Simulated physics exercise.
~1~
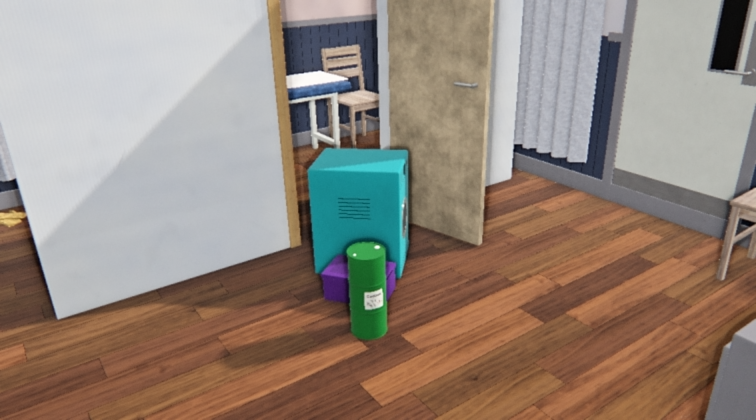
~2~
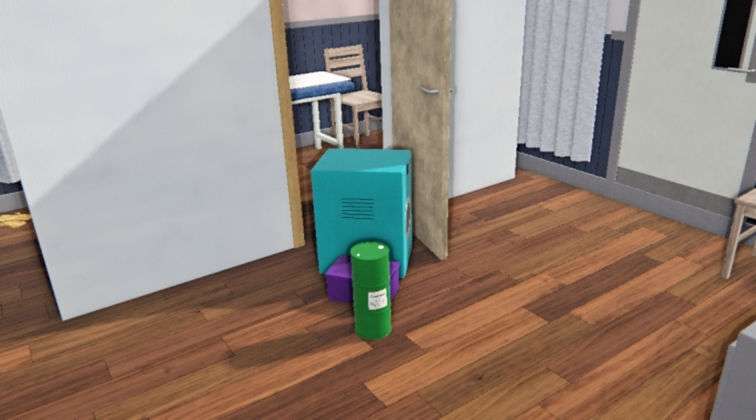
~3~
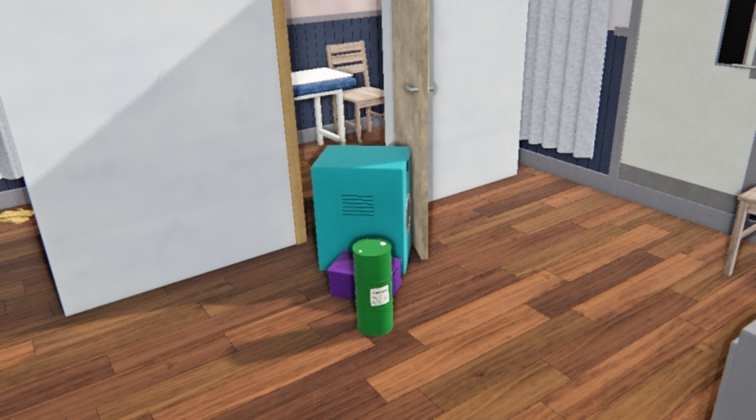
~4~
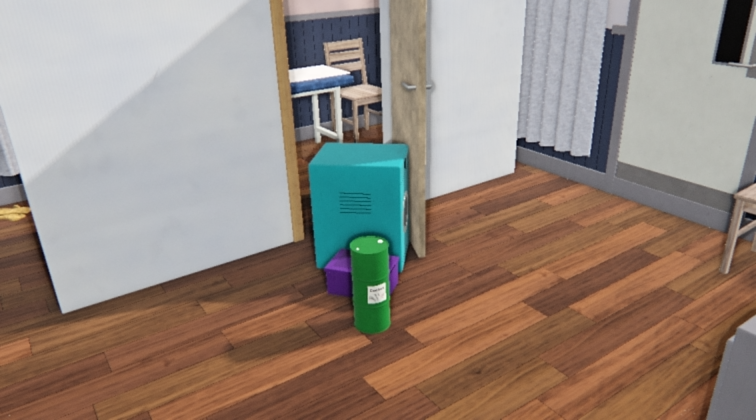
A mottled beige door swings partway toward closing in a wood-floored room, then slows and stops still well open beside a turquoise appliance standing in the doorway, with a purple tote and a green canister in front, all three staying in place.
